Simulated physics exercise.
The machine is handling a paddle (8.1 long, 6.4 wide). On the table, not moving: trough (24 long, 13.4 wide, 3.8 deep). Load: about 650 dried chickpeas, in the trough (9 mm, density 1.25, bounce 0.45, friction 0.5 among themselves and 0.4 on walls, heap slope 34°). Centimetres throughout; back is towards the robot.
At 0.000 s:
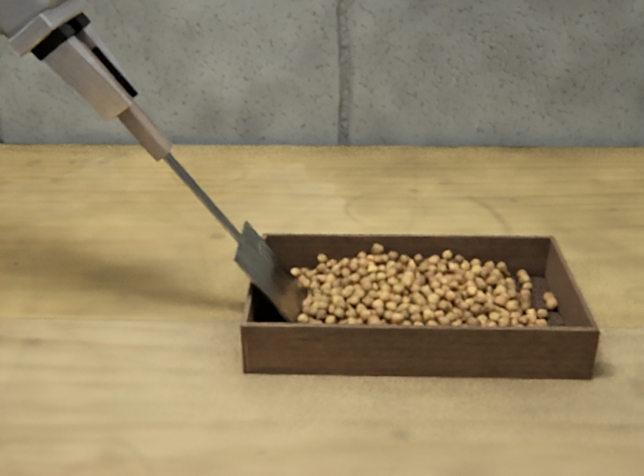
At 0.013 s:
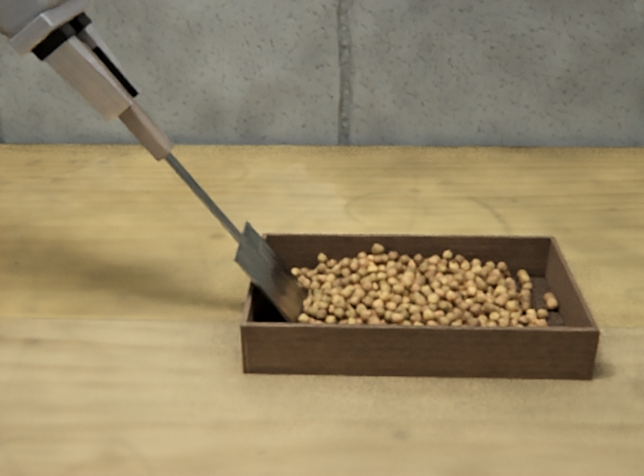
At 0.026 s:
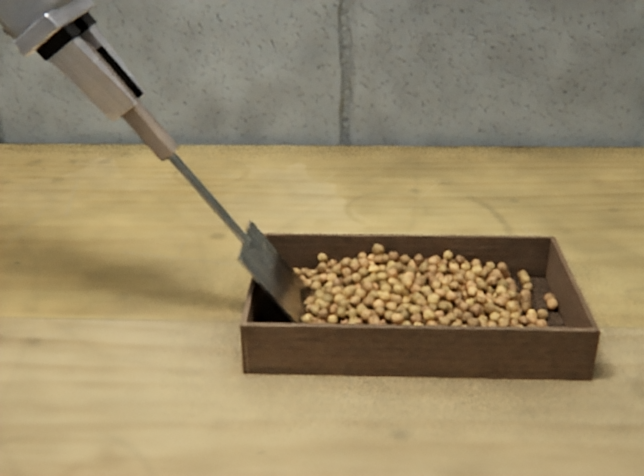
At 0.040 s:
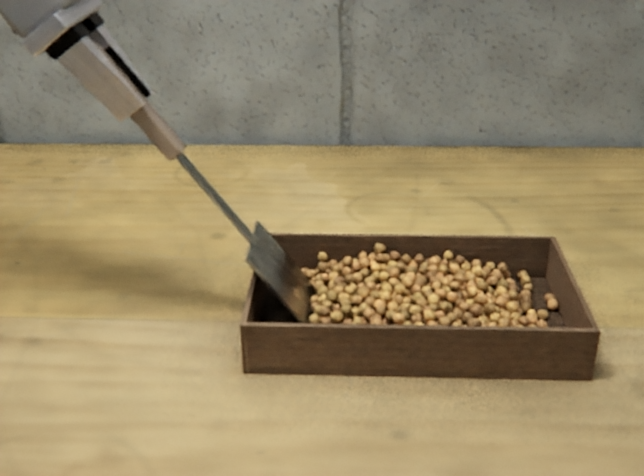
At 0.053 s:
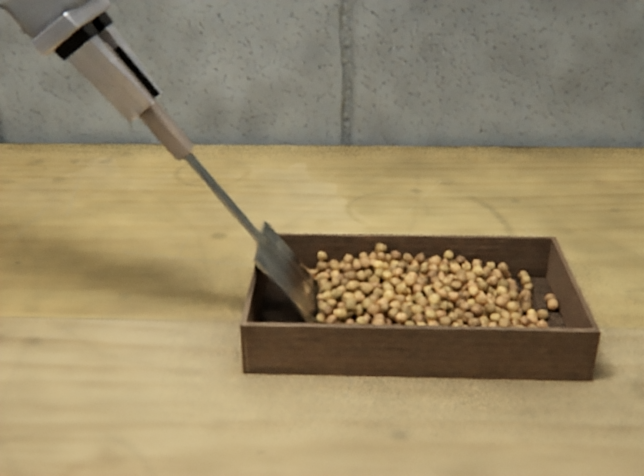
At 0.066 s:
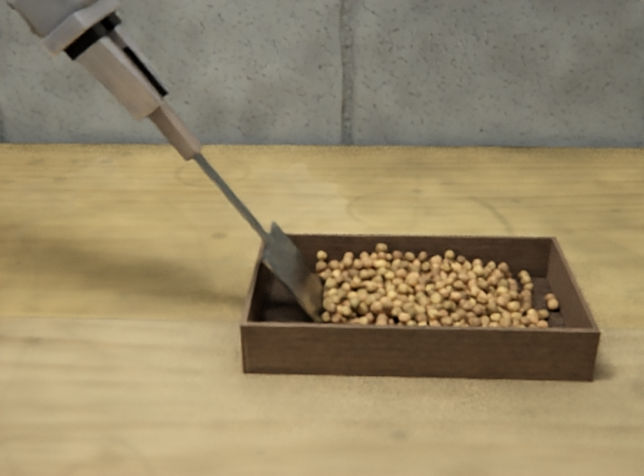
A grey robotic arm reaching in from the upper left holds a thin-handled metal paddle, its flat blade slanting down into the left end of a dark brown tray. The tray, heaped with tan chickpeas, sits on a pale wooden table before a grey wall, seen from the front and slightly above. The arm slides the paddle slowly a short way right, nudging the nearest chickpeas, while the tray and camera stay still.
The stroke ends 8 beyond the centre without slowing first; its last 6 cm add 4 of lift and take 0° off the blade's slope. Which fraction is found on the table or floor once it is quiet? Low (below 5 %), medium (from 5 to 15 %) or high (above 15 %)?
Share on the table or floor: Low (below 5 %).
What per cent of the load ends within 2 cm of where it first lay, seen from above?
Roughly 35 per cent.
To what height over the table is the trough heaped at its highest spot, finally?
Some 4.5 cm.
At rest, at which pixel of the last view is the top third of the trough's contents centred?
Near (524, 293).
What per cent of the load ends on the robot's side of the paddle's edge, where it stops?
Roughly 60 per cent.
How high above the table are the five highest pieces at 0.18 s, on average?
Roughly 4 cm.
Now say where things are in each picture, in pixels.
Paddle top edge at (240, 239), sloping 54°; upper third of the load around (409, 292), from x 290 to 550, top at y 250; 647 in the trough, in the first frame.
Paddle top edge at (241, 239), sloping 54°; upper third of the load around (409, 292), from x 290 to 550, top at y 250, in the second frame.
Paddle top edge at (245, 239), sloping 54°; upper third of the load around (407, 292), from x 290 to 550, top at y 250, in the third frame.
Paddle top edge at (252, 239), sloping 54°; upper third of the load around (404, 291), from x 290 to 555, top at y 250, in the fourth frame.
Paddle top edge at (260, 239), sloping 54°; upper third of the load around (402, 291), from x 290 to 555, top at y 250, in the fifth frame.
Paddle top edge at (268, 239), sloping 54°; upper third of the load around (405, 291), from x 290 to 555, top at y 250; 647 in the trough, in the sixth frame.
By 0.18 s, sloping 54°, highest piece 5 above the table; 647 in the trough.
By 0.30 s, sloping 54°, highest piece 6 above the table; 647 in the trough.
By 0.56 s, sloping 54°, highest piece 5 above the table; 633 in the trough, 12 on the table or floor, 2 on the blade or in flight.
By 1.61 s, sloping 54°, highest piece 4 above the table; 633 in the trough, 14 on the table or floor.
Final count, 633 in the trough, 14 on the table or floor. That is 2 % on the table or floor.
